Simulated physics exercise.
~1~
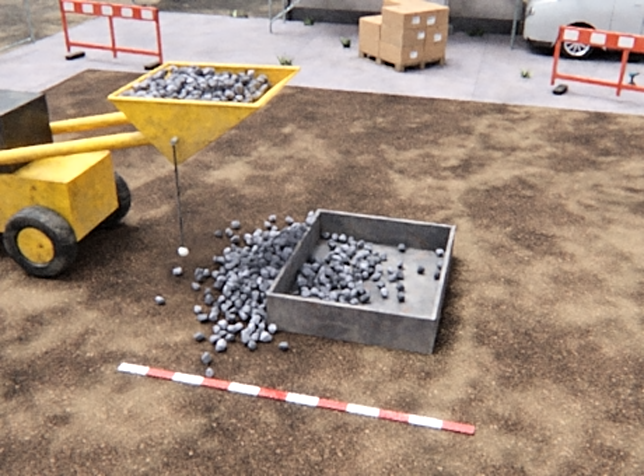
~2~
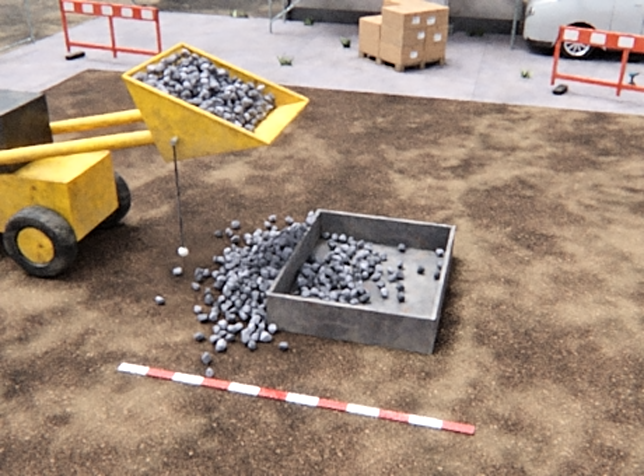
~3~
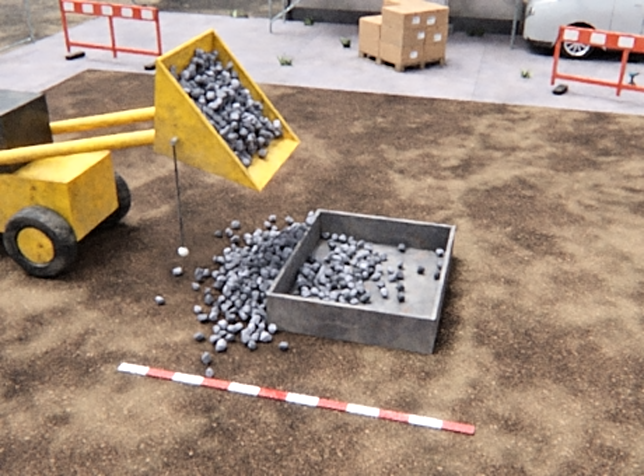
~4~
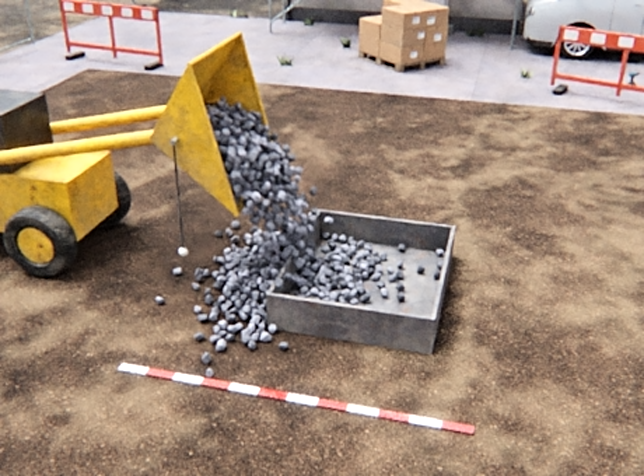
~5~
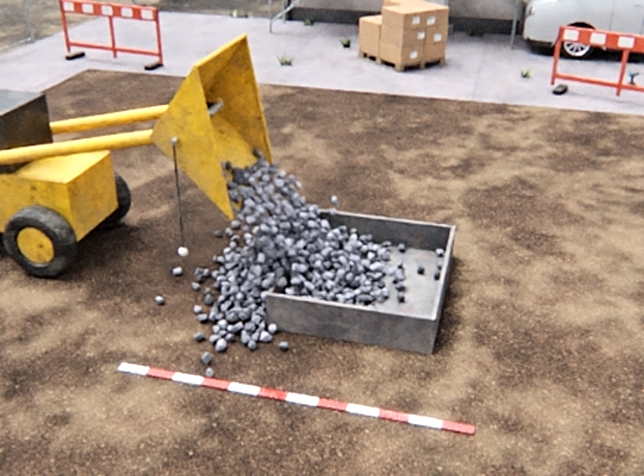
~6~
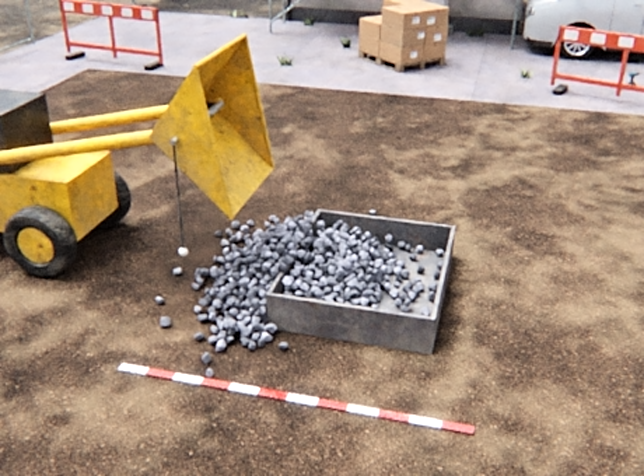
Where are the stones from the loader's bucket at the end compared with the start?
At the start they sit up in the raised yellow bucket. At the end they lie lower down and further right, spread over the pile beside the grey bin and inside it.
